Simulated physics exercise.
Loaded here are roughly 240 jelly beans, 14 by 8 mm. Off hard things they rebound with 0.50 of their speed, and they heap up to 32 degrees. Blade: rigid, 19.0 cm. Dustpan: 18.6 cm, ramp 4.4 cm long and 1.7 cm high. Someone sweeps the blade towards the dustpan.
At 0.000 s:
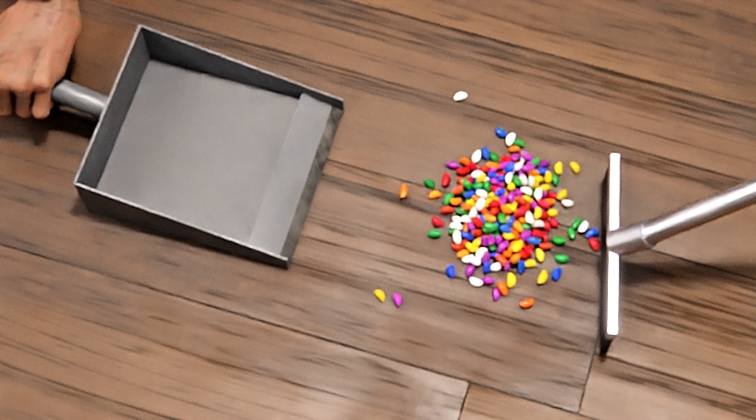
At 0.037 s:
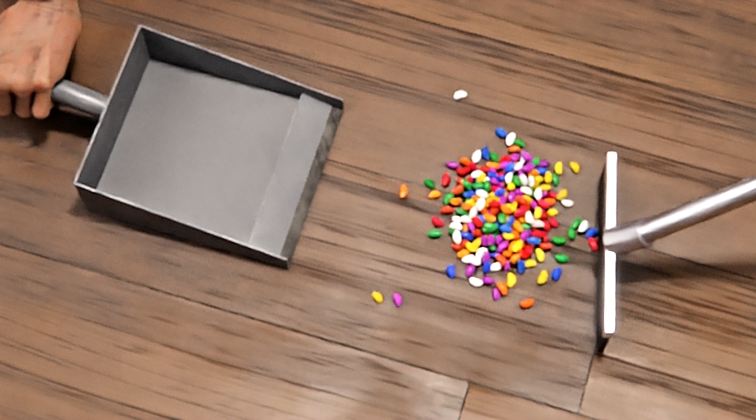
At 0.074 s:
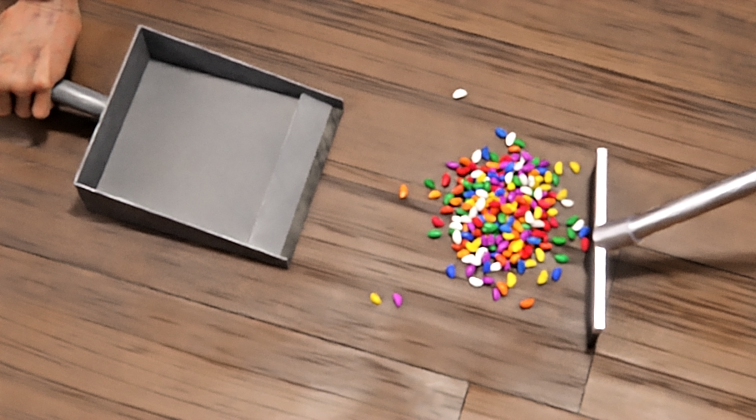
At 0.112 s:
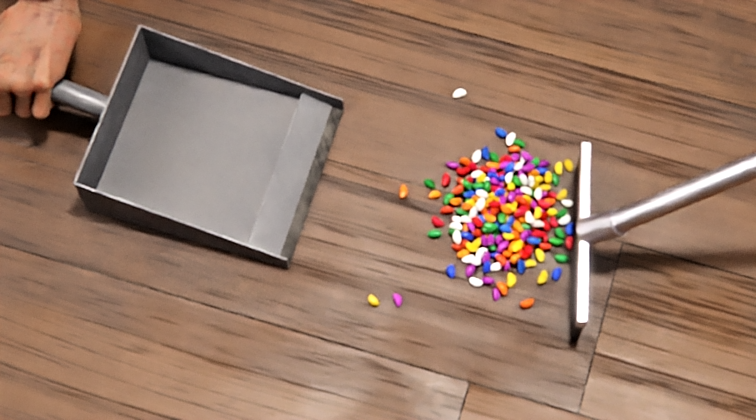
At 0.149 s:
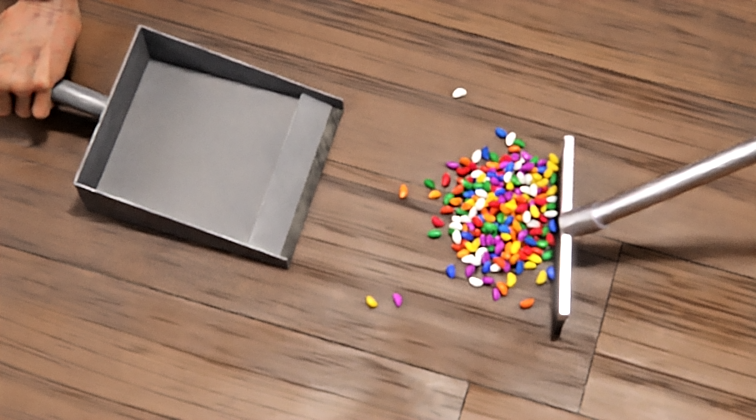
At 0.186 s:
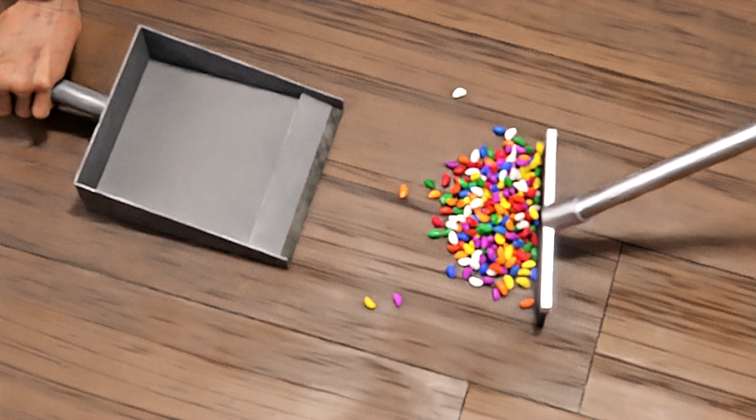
At first, a loose pile of colorful jelly beans lies on a wooden floor between a gray dustpan, gripped by a hand at left, and a long-handled blade at right. The blade slides left, meets the pile's right edge, and presses the beans into a flatter-sided heap while the dustpan stays still.
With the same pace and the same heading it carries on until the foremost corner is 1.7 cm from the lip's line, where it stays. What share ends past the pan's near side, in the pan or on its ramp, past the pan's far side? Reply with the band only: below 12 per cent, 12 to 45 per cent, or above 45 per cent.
Near side: Below 12 per cent; pan: 12 to 45 per cent; far side: 12 to 45 per cent.
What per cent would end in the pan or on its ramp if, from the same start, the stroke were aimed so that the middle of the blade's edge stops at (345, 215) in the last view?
Some 30 per cent.
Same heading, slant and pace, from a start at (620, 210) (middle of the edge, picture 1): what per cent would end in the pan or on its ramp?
I'd put it at around 5 per cent.
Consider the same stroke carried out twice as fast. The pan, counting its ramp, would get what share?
It would be around 30 per cent.
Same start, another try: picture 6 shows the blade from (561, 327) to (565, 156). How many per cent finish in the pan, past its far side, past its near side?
Per cent by place - pan 30, far side 15, near side 10.
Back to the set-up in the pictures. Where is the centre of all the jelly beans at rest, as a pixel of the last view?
Close to pixel (332, 169).
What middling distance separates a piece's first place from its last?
That distance is close to 18 cm.
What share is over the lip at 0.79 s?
It's near 20 percent at that moment.
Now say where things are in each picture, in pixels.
Blade from (611, 334) to (613, 162), moved 0.0 cm, 0 of the pieces shifted so far; middle of the pieces at (505, 210); pan at (199, 154), in the first picture.
Blade from (608, 332) to (610, 161), moved 0.3 cm, 0 of the pieces shifted so far; middle of the pieces at (505, 210), in the second picture.
Blade from (598, 328) to (601, 157), moved 1.4 cm, 5 of the pieces shifted so far; middle of the pieces at (505, 210), in the third picture.
Blade from (581, 322) to (585, 151), moved 3.1 cm, 7 of the pieces shifted so far; middle of the pieces at (500, 206), in the fourth picture.
Blade from (563, 315) to (568, 144), moved 4.9 cm, 44 of the pieces shifted so far; middle of the pieces at (499, 206), in the fifth picture.
Blade from (545, 307) to (551, 138), moved 6.8 cm, 200 of the pieces shifted so far; middle of the pieces at (494, 205); pan at (199, 154). Its pace works out near 0.50 m/s, heading 6 degrees away from the viewer's side, in the sixth picture.
After 0.39 s, middle of the blade 14 cm from the lip; 0 % over the lip, far side 10 %, near side 0 %.
Then, at 0.53 s, middle of the blade 7 cm from the lip; 0 % over the lip, far side 15 %, near side 5 %.
After 0.79 s, middle of the blade 4 cm from the lip; 20 % over the lip, far side 15 %, near side 10 %.
In the end, at 2.2 s, near side 10 %, pan 20 %, far side 15 %, in front of the lip or behind the blade 55 %.
